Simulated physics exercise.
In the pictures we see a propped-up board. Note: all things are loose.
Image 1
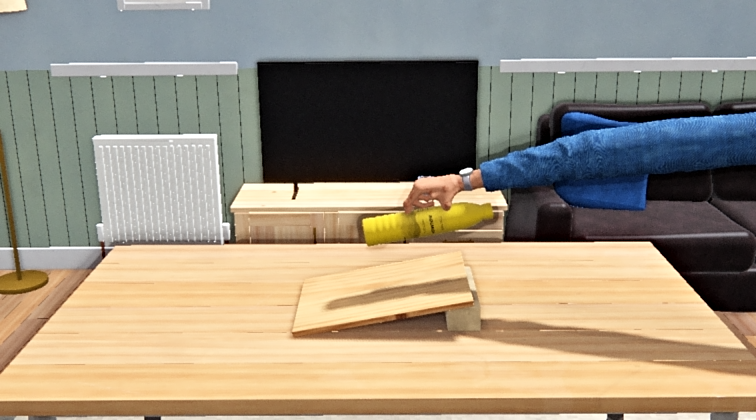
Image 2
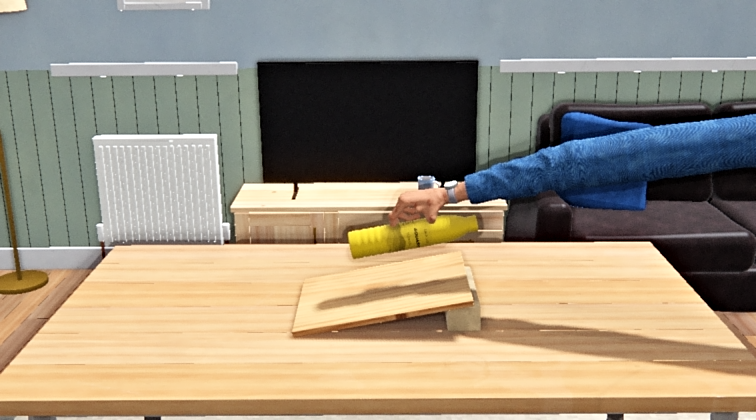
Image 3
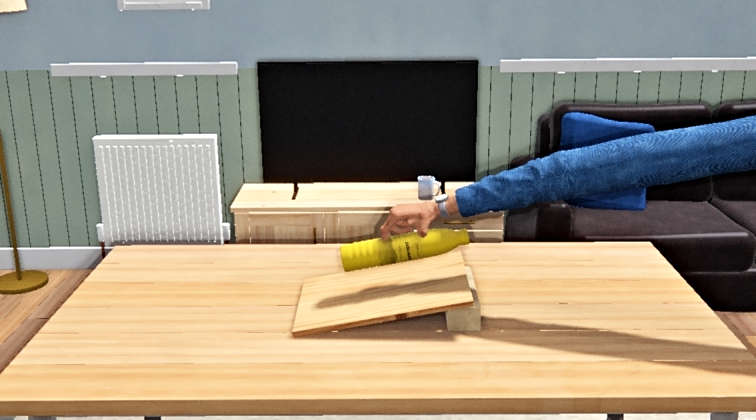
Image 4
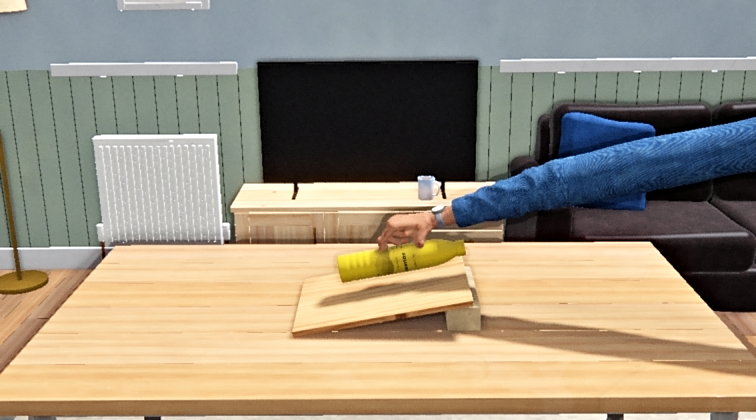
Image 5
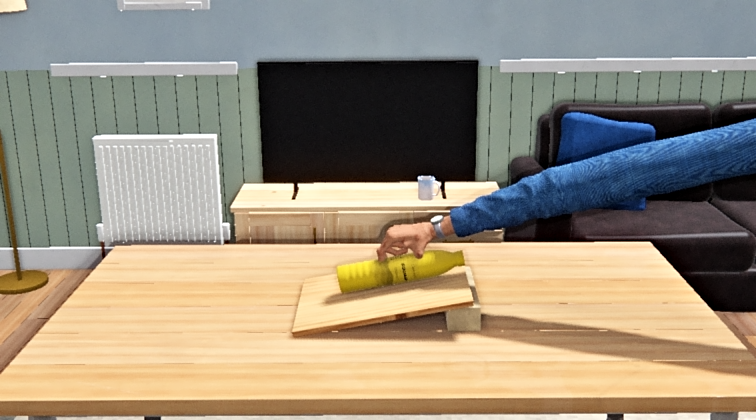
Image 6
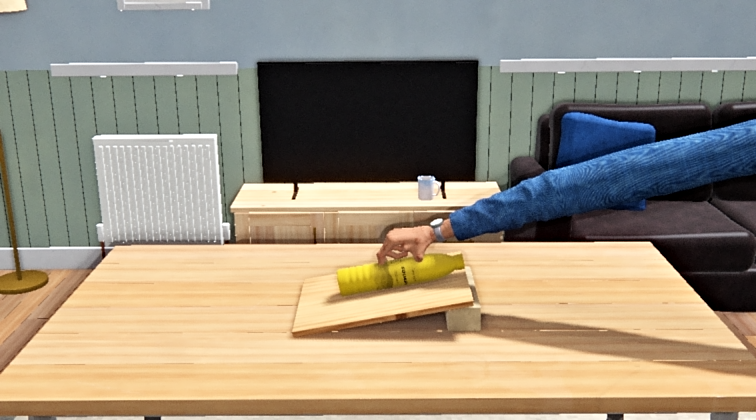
In a living room with a dark television and a sofa, a blue-sleeved arm holds a yellow bottle on its side above a propped-up board on a wooden table. The hand lowers the bottle, shifting it slightly left, until it lies along the sloping board, fingers still on it.
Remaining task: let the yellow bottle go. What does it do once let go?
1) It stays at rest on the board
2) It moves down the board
1, it stays at rest on the board.
Then, 0.30 s past the last view, nothing moves.
Then, 0.70 s past the last view, yellow bottle resting near (401, 272).
Finally, it is still in place. Final places as the last picture's camera would see them, yellow bottle near (401, 272). The yellow bottle remains at rest.
